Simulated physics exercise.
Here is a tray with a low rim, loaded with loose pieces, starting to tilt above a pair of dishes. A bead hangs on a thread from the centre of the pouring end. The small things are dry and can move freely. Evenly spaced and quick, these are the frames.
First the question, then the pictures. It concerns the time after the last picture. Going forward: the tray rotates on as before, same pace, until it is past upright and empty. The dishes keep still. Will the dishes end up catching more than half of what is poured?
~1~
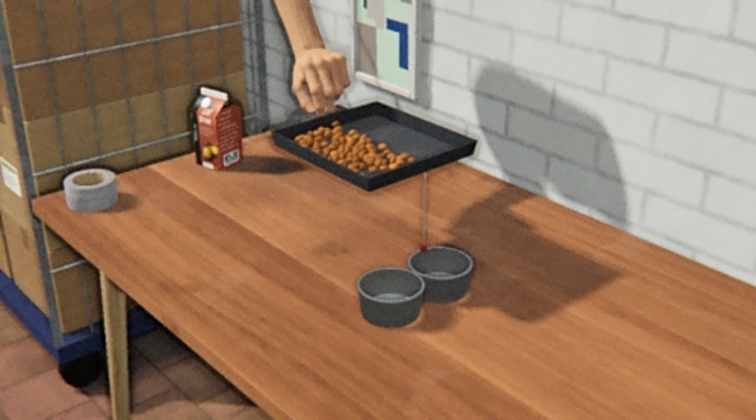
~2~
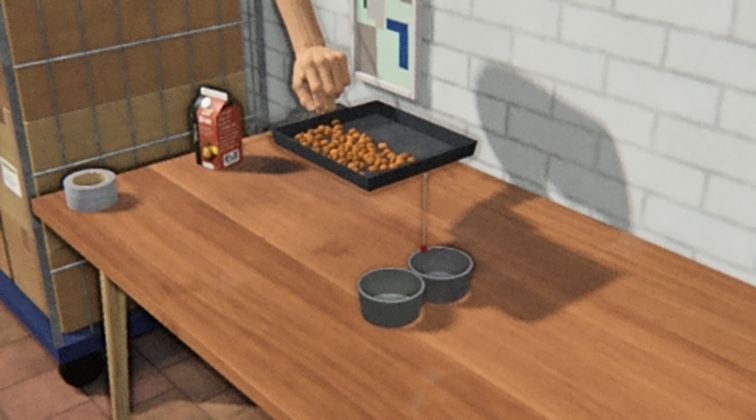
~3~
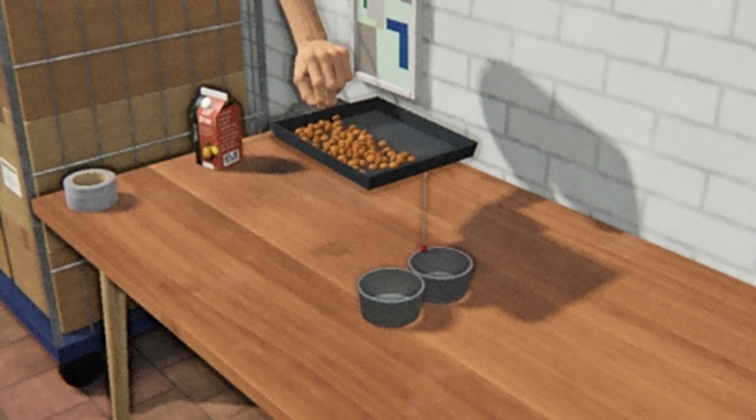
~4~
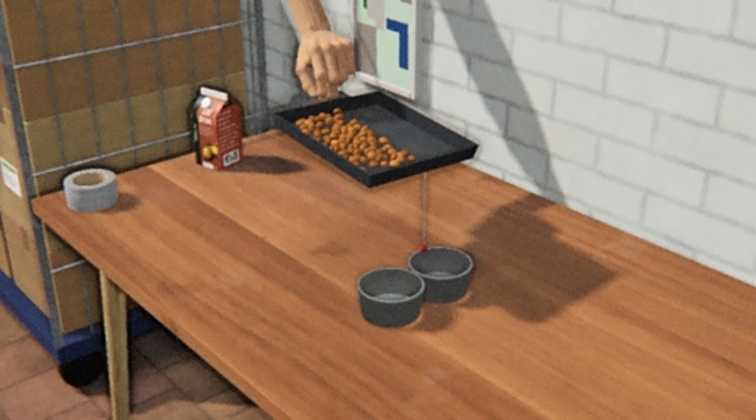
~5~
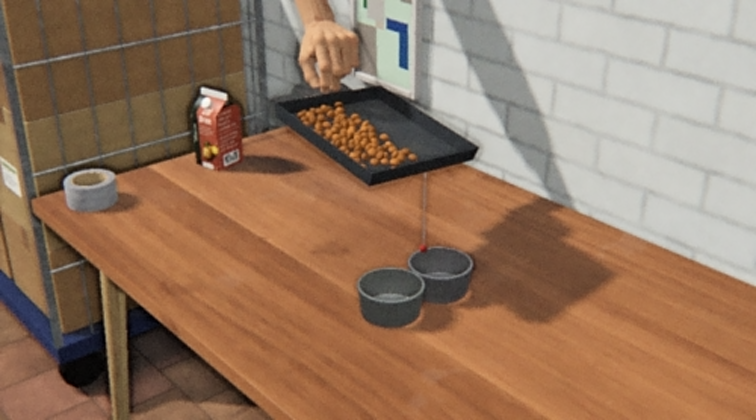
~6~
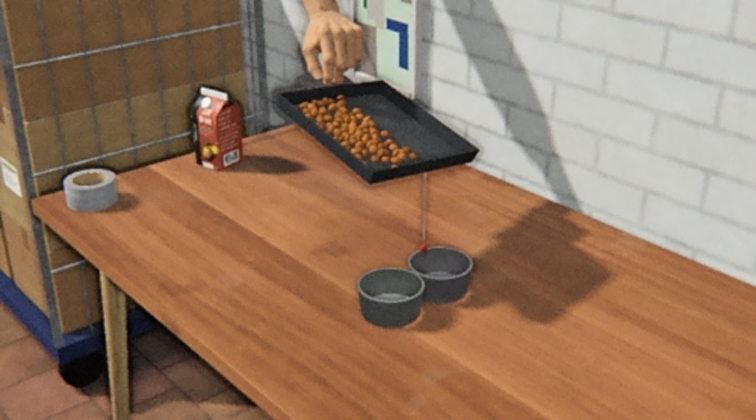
In the end the dishes save the lesser share of it.
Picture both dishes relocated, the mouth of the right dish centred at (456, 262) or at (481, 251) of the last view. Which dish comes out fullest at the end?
The one at right, then the one at right.
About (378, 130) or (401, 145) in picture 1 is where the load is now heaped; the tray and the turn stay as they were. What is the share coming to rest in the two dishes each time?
It comes to about 0 per cent the first time and about 10 per cent the second.
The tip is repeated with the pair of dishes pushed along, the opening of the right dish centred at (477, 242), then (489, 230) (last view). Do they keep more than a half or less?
The dishes end up with the greater share in the first try and the greater share in the second.
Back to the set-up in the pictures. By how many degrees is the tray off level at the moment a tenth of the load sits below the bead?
That happens at around 75°.
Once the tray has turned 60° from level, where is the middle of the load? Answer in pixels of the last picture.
Mark it at roughly (444, 157) in the final frame.
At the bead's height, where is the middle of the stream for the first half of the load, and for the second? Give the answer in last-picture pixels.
First close to (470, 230), next close to (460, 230).
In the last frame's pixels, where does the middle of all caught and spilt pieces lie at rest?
I'd place the middle at about (474, 269).
Just after the last frame, tray tipped steeply; almost all on the tray; about a tenth in the air.
A moment on, tray tipped right over; roughly half on the tray; about a tenth in the right dish; roughly a third outside both; about a tenth in the air.
Further on, tray tipped past a quarter turn; about a tenth in the right dish; the larger part outside both.
When it is over, tray tipped past a quarter turn; not one in the left dish; about a tenth in the right dish; the larger part outside both.
